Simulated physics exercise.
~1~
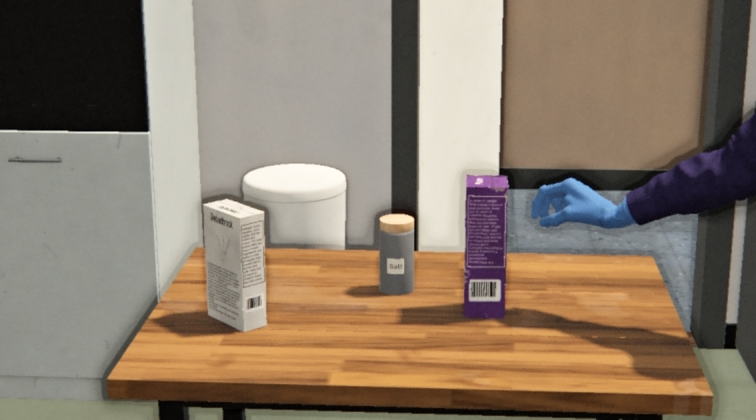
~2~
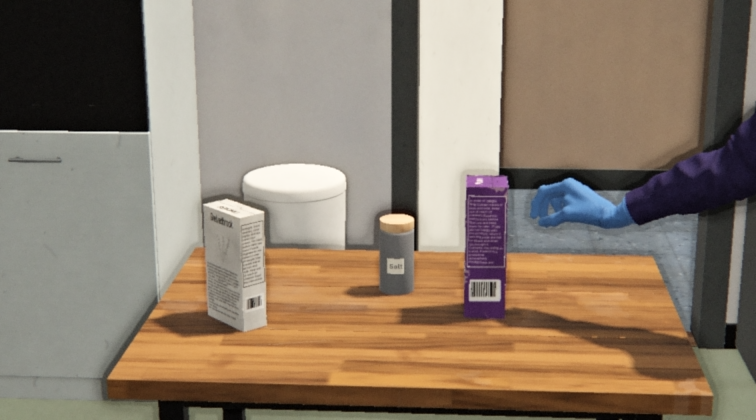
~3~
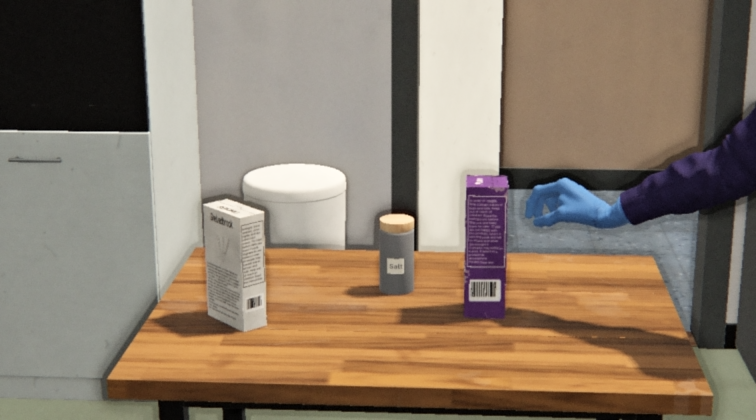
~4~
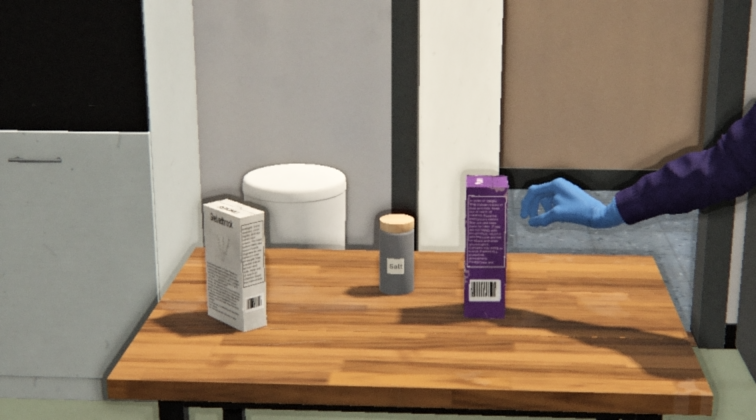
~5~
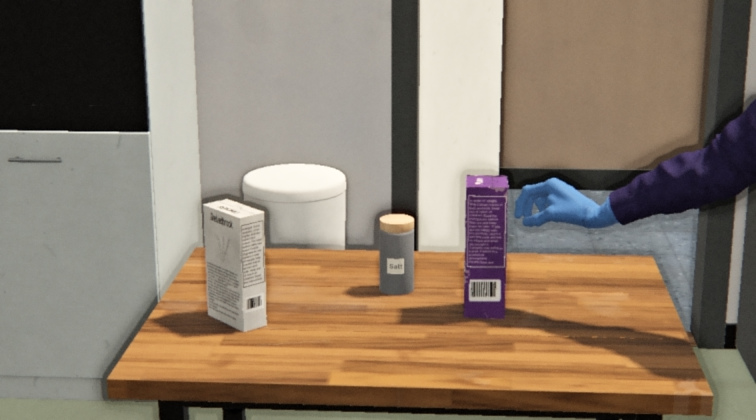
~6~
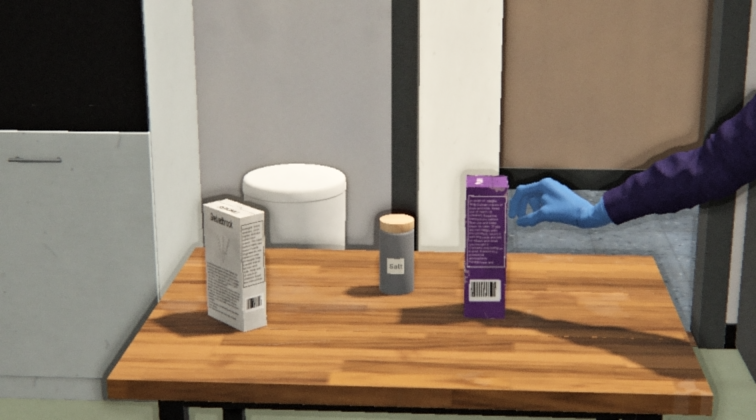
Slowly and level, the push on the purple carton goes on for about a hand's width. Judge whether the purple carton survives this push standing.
It tips.
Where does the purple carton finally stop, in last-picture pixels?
The object ends up somewhere near (377, 289).
Then, 0.40 s later than the last frame, purple carton tilted by 11° near (471, 244).
Then, 0.90 s later than the last frame, purple carton tilted by 48° near (426, 253).
Then, 1.00 s later than the last frame, purple carton on its side near (396, 282).
Then, 1.10 s later than the last frame, purple carton on its side near (383, 285).
When it is over, lying over on the table, purple carton. End places, in pixels of the last picture, purple carton near (377, 289).
